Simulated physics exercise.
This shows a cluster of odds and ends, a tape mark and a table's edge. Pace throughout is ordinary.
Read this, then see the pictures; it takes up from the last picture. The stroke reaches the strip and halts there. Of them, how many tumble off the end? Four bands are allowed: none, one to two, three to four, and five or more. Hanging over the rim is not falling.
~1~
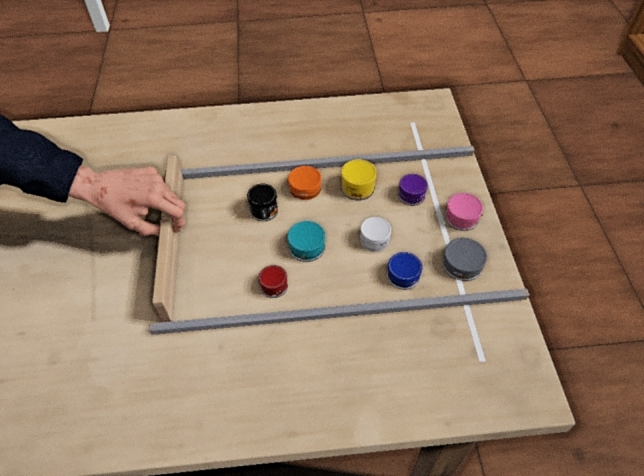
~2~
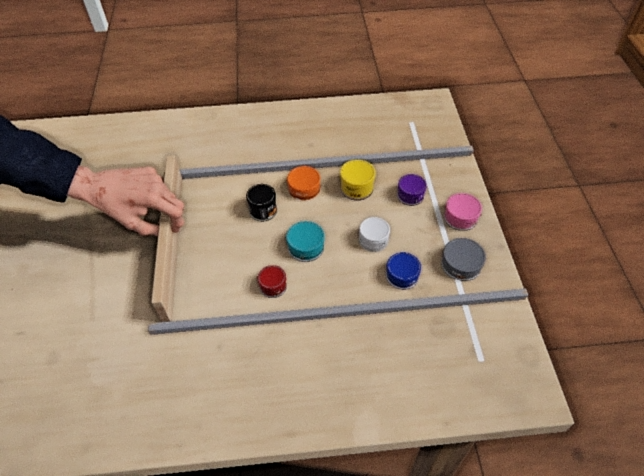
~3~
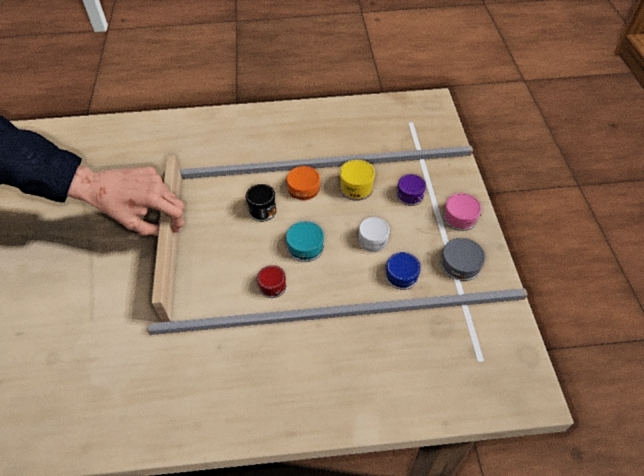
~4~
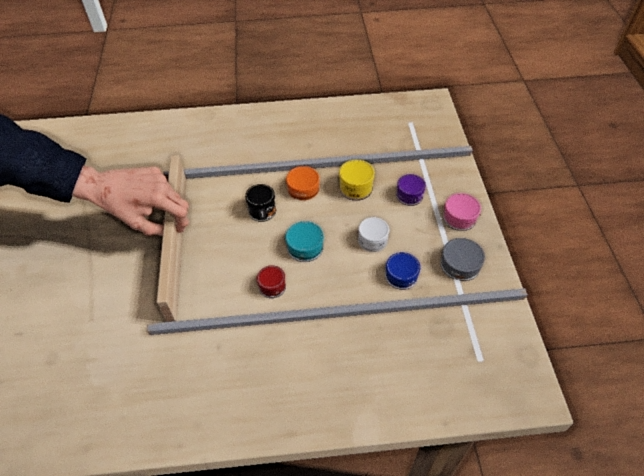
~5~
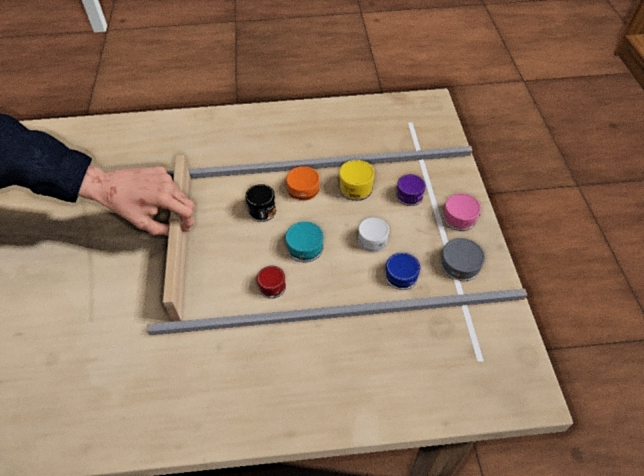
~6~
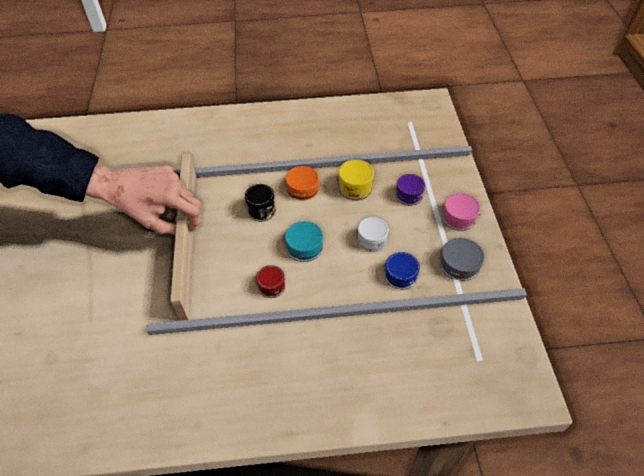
Once it stops, the band for pieces knocked off is one to two, pretty clearly.
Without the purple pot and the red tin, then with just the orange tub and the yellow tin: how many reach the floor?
Result, first then second: 0, 1.
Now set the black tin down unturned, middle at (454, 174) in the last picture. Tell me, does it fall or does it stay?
Well, the black tin fails to stay.
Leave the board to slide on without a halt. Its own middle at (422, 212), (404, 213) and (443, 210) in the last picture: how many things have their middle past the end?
Respectively 1, 0 and 2.
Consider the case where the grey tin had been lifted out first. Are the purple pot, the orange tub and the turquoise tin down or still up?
Purple pot - safe, orange tub - safe, turquoise tin - safe.
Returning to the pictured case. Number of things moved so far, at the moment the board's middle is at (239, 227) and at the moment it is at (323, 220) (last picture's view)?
Moved so far: 0, then 6.
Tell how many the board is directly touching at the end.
My count gives 4.
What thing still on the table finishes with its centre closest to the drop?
Nearest at the end: The white tub.
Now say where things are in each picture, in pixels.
Pink tin (464, 212); grey tin (464, 259); purple pot (413, 190); board (170, 234); tape (442, 222), in the first frame.
Grey tin (463, 259); turquoise tin (306, 242), in the second frame.
Purple pot (411, 190); white tub (374, 235), in the third frame.
Pink tin (461, 212); blue pot (402, 271), in the fourth frame.
Grey tin (462, 260); orange tub (303, 184), in the fifth frame.
Pink tin (461, 212); grey tin (462, 259); purple pot (410, 190); board (186, 232); tape (439, 222), in the sixth frame.
Soon after, none off yet; pink tin at rest near (461, 212); grey tin at rest near (462, 259); purple pot at rest near (410, 190).
Then, none off yet; pink tin moved a little near (477, 217); grey tin moved a little near (484, 256); purple pot moved about its own width near (452, 199).
At rest, the number that fall off is one or two; fallen, grey tin and pink tin.
